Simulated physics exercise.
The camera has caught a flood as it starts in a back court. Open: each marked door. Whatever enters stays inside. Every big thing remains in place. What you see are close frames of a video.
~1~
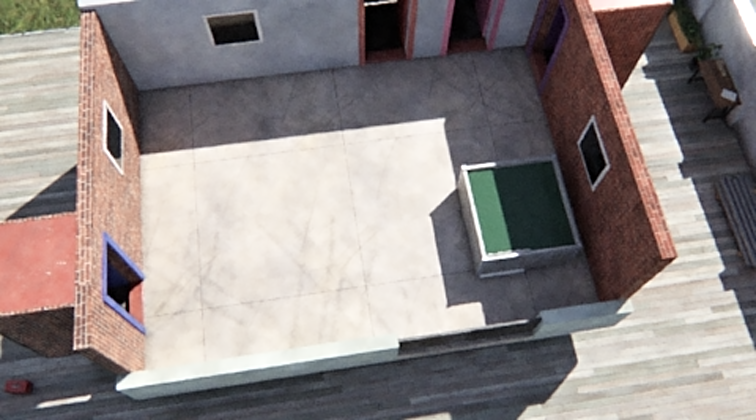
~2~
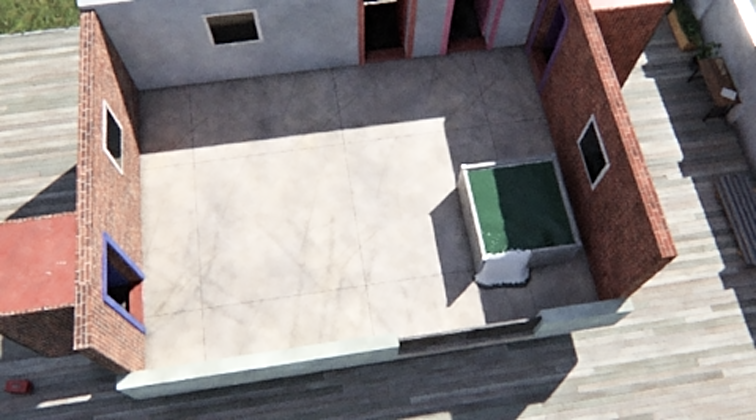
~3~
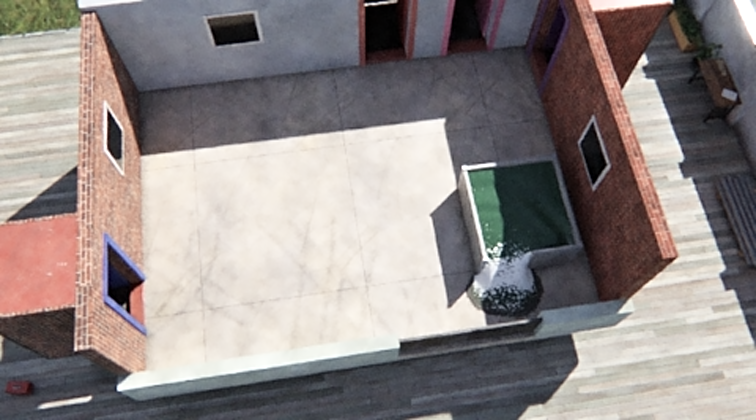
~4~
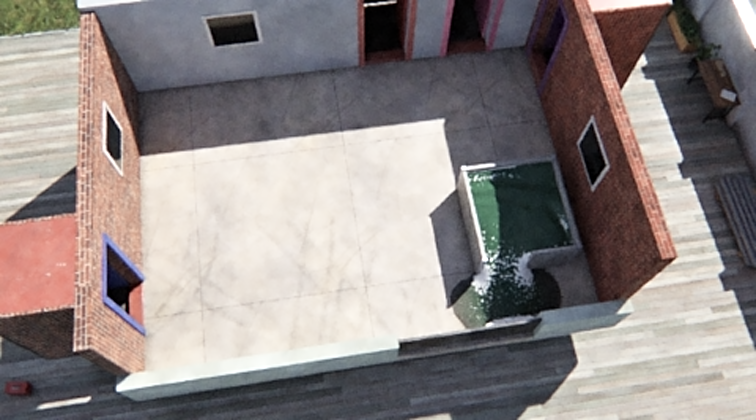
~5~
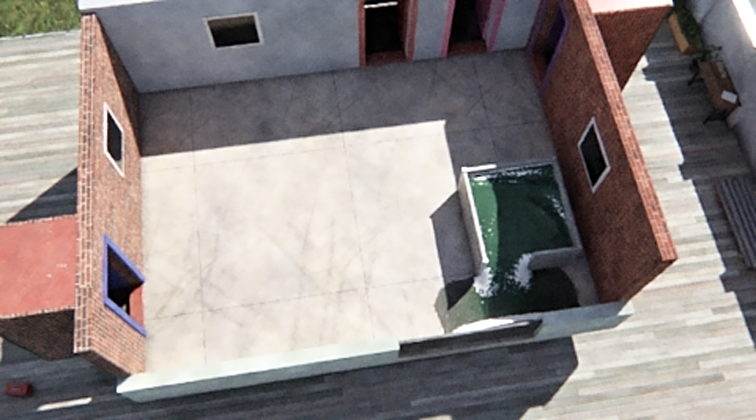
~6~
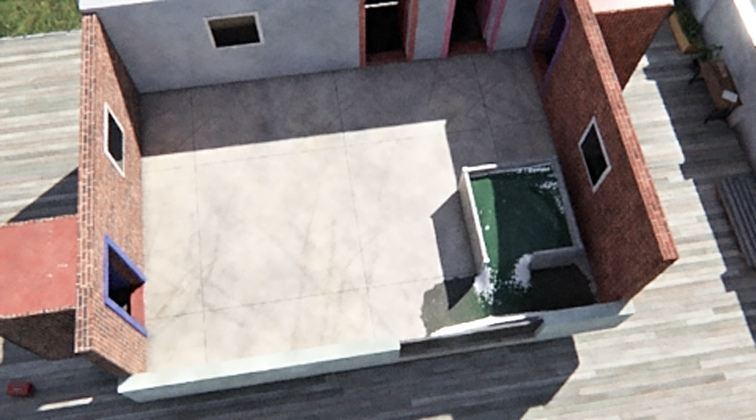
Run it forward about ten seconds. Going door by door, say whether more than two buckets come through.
My prediction: The purple door will pass two buckets at most; the red door will pass two buckets at most; the blue door will pass more than two buckets; the pink door will pass two buckets at most.
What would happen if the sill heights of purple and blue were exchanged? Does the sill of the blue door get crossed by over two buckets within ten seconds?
I reckon blue doesn't reach the mark.
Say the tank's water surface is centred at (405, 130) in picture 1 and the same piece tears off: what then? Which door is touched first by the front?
Observation: The door marked blue.
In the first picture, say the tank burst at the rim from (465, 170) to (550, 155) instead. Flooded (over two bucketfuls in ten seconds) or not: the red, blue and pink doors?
Red door exceeds the limit, blue door falls short, pink door exceeds the limit.
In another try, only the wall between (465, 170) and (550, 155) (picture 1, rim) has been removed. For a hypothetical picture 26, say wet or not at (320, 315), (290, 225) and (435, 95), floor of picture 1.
Going in your order, I'd say still bare, then still bare, then drenched.
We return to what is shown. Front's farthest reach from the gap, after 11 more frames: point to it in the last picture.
Point: (210, 373) in the last picture's pixels.
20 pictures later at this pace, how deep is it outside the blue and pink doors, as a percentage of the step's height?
Depth ratios, approx.: 300 and 50 percent.
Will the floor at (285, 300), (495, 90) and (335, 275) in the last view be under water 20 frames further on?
In that order the points end up soaked, soaked and soaked.
A moment on, water covers 10 % of the floor; the purple door not reached, the red door not reached, the blue door not reached, the pink door not reached.
Next, water covers 25 % of the floor; the purple door not reached, the red door not reached, the blue door not reached, the pink door not reached.
Then, water covers 50 % of the floor; the purple door wet at the sill, nothing in, the red door not reached, the blue door over two buckets in, the pink door wet at the sill, nothing in.
Later, water covers 70 % of the floor; the purple door wet at the sill, nothing in, the red door wet at the sill, nothing in, the blue door far over two buckets in, the pink door wet at the sill, nothing in.
In the end, water covers 95 % of the floor; the purple door wet at the sill, nothing in, the red door wet at the sill, nothing in, the blue door far over two buckets in, the pink door wet at the sill, nothing in.
